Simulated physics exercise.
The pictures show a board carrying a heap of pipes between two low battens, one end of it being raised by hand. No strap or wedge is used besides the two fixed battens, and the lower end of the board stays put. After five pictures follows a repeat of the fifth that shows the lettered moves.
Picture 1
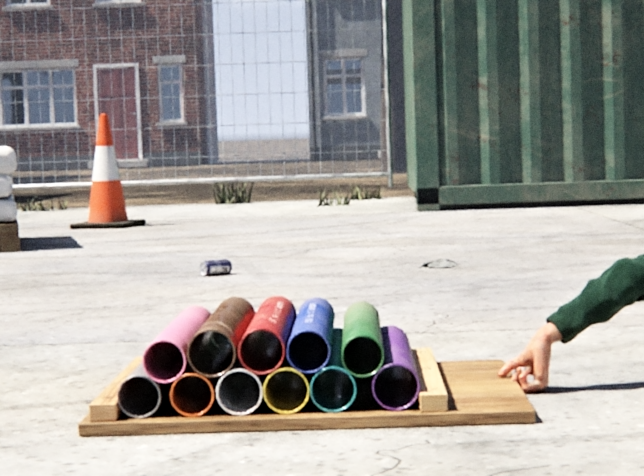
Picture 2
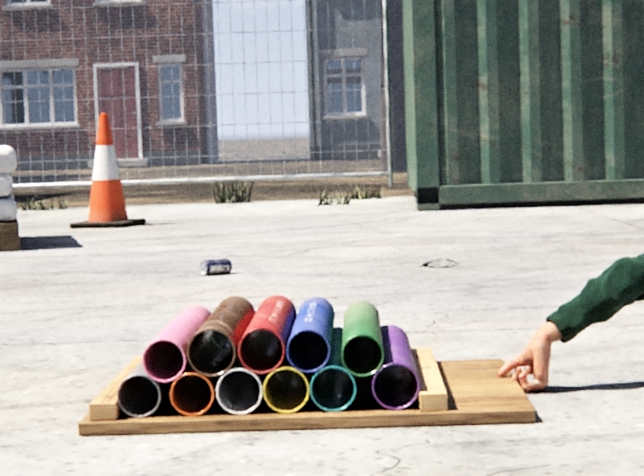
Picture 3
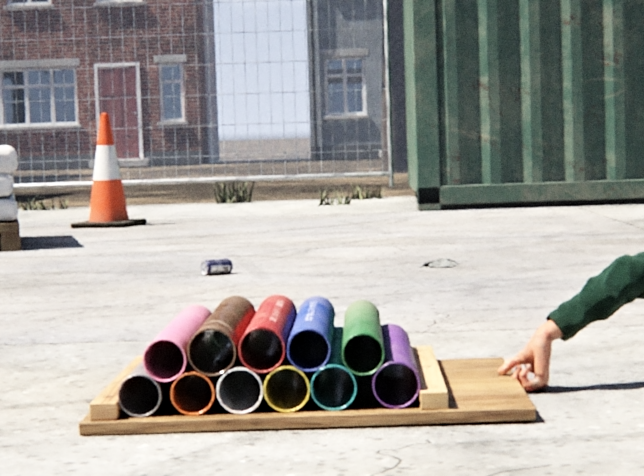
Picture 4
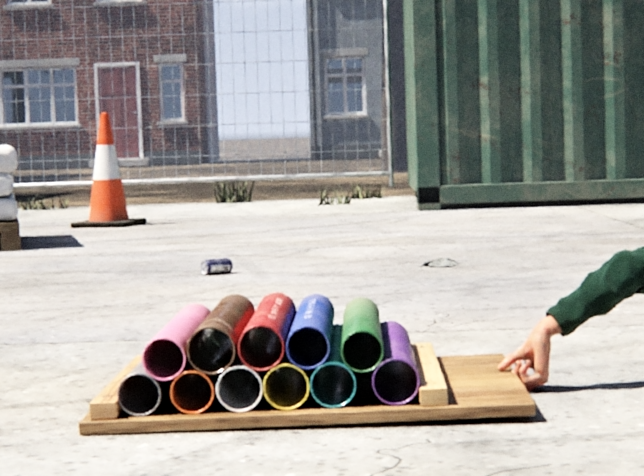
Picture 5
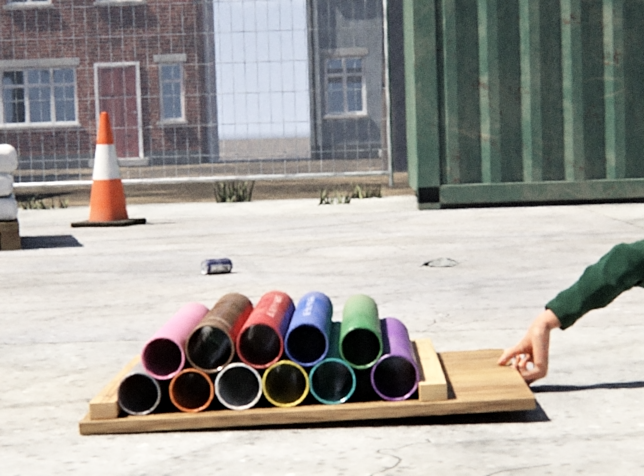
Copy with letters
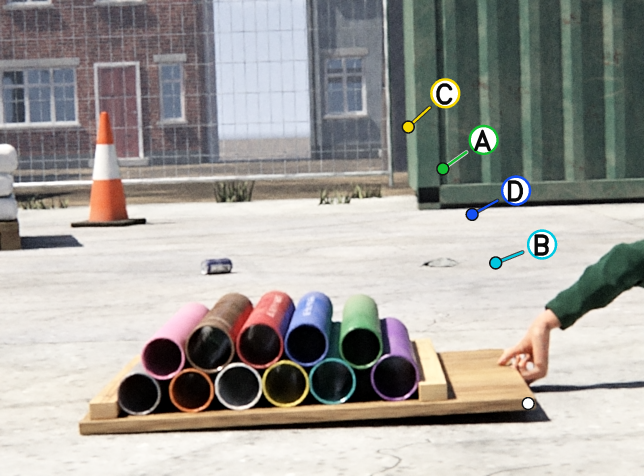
On a sunlit concrete yard, coloured pipes lie stacked in two rows between battens on a wooden board, with a green-sleeved arm reaching in from the right. The hand grips the board's right end, barely moving at first, then lifts it slightly, tilting the board and pipes a little toward the left.
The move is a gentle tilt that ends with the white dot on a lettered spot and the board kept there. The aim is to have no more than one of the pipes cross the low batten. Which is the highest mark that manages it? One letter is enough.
No higher than B.
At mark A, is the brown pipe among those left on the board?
No.
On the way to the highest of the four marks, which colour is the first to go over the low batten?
The pink one.
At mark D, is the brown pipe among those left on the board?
The brown pipe: No.
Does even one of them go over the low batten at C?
Yes, at C.
On the marked copy, A at (443, 169); B at (496, 263); C at (408, 127); D at (472, 215); the white dot at (528, 403).
Taking B. A third of the way, board at 14°.
Two thirds of the way, board at 20°.
When it is over, board at 20°, none over the low batten.
As for the rest, A five over the low batten; C five over the low batten; D two over the low batten (brown, pink).
